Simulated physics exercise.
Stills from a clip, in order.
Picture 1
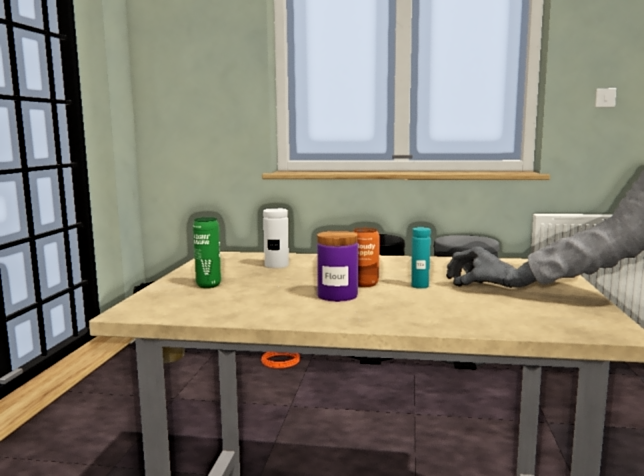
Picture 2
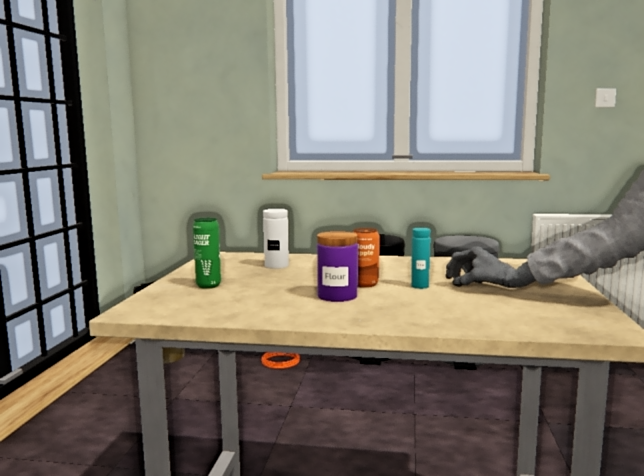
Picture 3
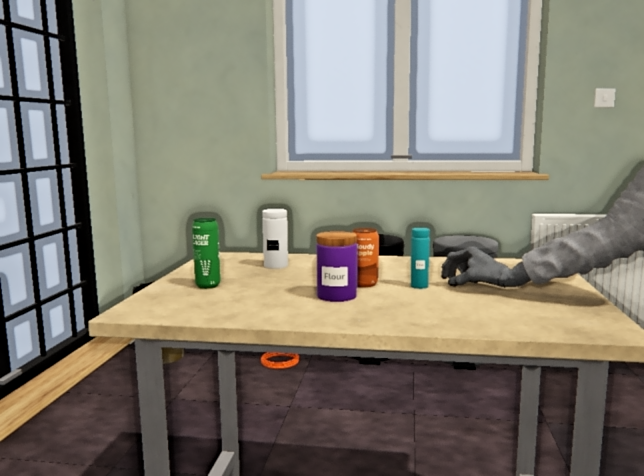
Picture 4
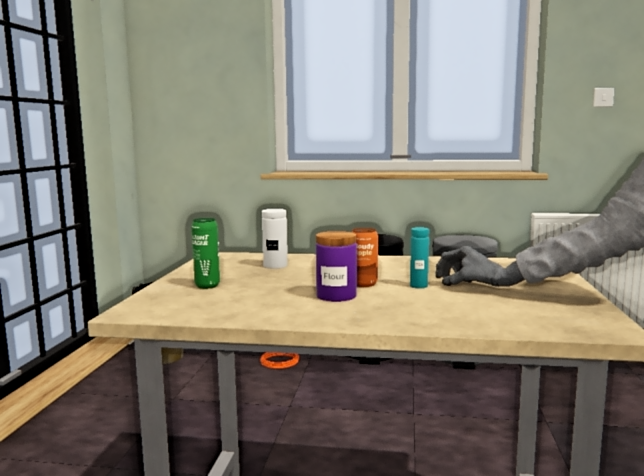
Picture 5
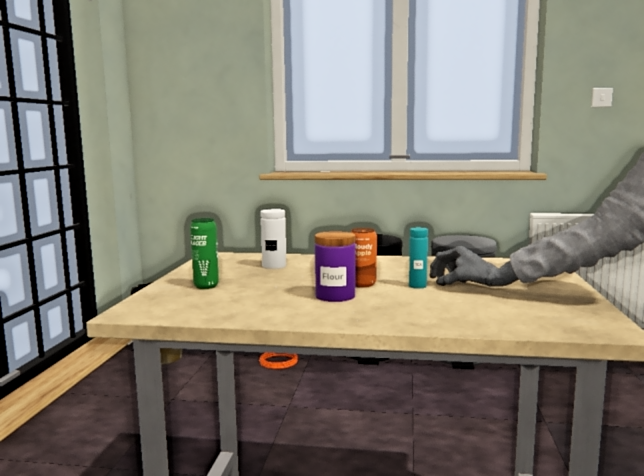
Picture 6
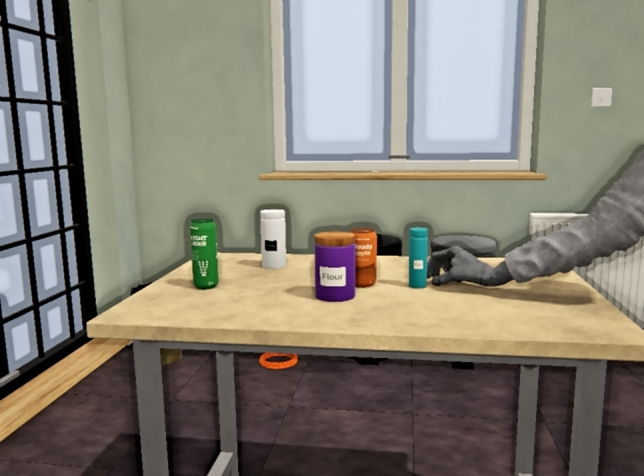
At first, a grey hand rests at the right of a wooden table, a short gap from a turquoise shaker, with purple, orange, white and green containers further left. The hand then slides slightly left, closing the gap until its fingers are beside the shaker, while the containers stay still.
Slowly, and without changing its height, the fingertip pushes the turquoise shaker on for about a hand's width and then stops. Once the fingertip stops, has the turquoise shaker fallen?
No, it never passes its balance point.
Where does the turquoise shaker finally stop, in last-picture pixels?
The object ends up somewhere near (366, 257).
Then, 0.60 s later than the last frame, turquoise shaker moved about its own width near (393, 258).
Then, 1.00 s later than the last frame, turquoise shaker moved well along near (376, 257).
When it is over, moved from the start, turquoise shaker. End places, in pixels of the last picture, turquoise shaker near (366, 257).
